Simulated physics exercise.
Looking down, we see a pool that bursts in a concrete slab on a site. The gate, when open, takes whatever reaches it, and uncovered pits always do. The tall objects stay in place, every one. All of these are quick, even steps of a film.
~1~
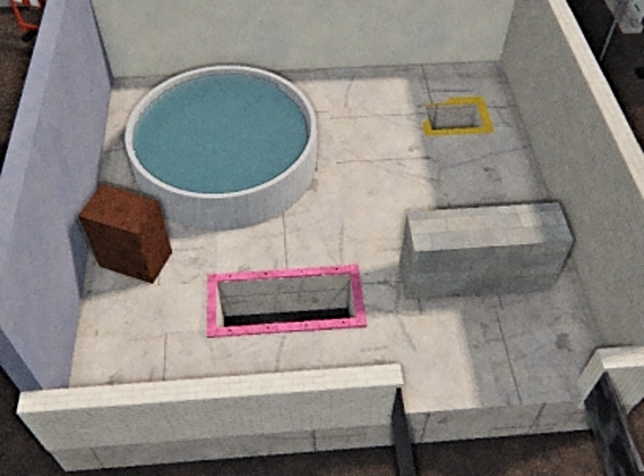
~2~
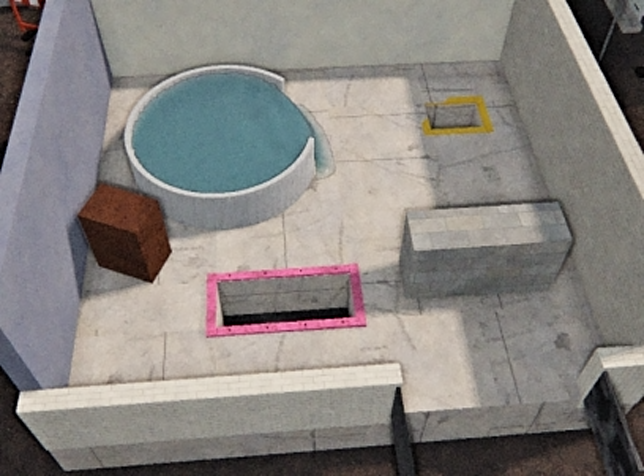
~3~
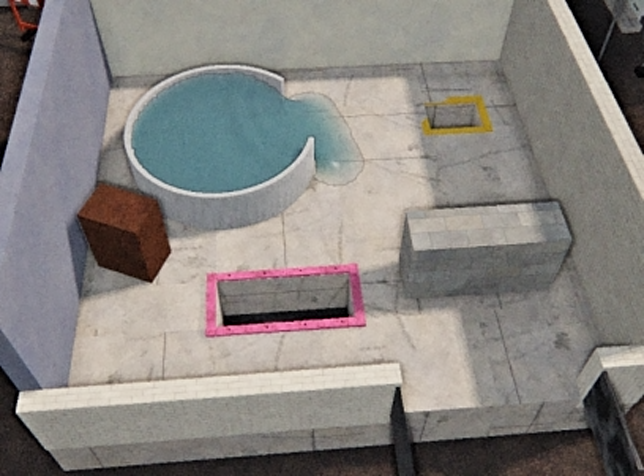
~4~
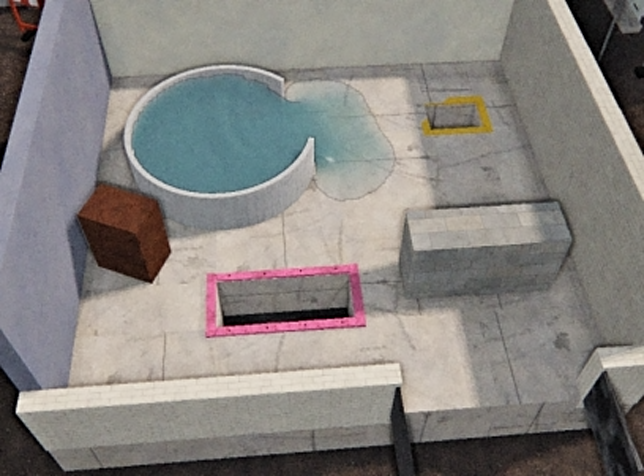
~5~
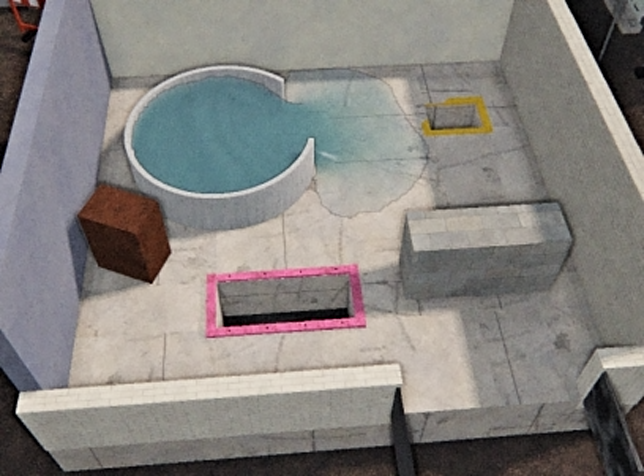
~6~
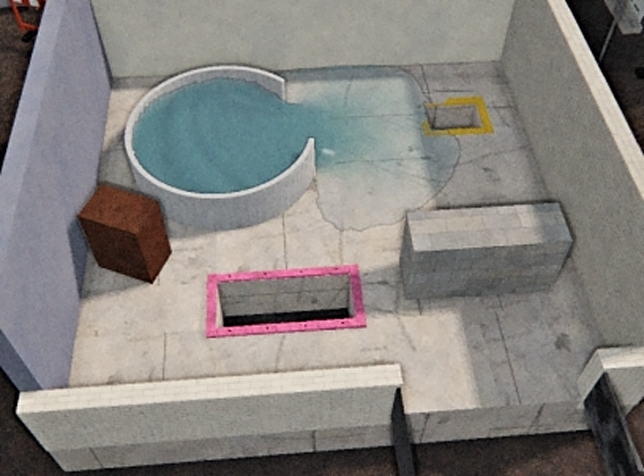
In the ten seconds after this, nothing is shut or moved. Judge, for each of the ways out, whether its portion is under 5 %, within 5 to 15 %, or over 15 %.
My judgement: The gate's portion is within 5 to 15 %; the yellow pit's portion is over 15 %; the pink pit's portion is under 5 %.
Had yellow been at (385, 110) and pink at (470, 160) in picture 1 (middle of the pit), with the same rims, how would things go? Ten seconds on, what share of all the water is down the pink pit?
Roughly 30 per cent ends up in the pink pit.
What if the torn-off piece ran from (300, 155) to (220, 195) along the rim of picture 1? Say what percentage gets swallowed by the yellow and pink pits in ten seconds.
Estimates in per cent: Yellow 4, pink 50.
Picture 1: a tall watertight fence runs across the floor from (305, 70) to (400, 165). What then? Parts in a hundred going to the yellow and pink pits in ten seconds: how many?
Approximate split, yellow: 6 in a hundred; pink: 4 in a hundred.
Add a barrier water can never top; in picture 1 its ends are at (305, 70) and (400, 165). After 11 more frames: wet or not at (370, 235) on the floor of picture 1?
Verdict: The spot is submerged.
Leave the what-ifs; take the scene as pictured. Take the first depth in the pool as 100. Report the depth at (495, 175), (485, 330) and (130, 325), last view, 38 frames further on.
Going in order, that's 20, 4 and 0 %.
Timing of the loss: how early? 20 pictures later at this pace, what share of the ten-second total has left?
30 per cent.
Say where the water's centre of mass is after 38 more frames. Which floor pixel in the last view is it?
I'd place it roughly at (369, 178).
A moment on, water covers 35 % of the floor; the gate 0 %, the yellow pit 3 %, the pink pit 0 %.
Next, water covers 40 % of the floor; the gate 0 %, the yellow pit 7 %, the pink pit 0 %.
Then, water covers 45 % of the floor; the gate 0 %, the yellow pit 14 %, the pink pit 0 %.
Later, water covers 70 % of the floor; the gate 4 %, the yellow pit 25 %, the pink pit 0 %.
In the end, water covers 95 % of the floor; the gate 9 %, the yellow pit 37 %, the pink pit 1 %.
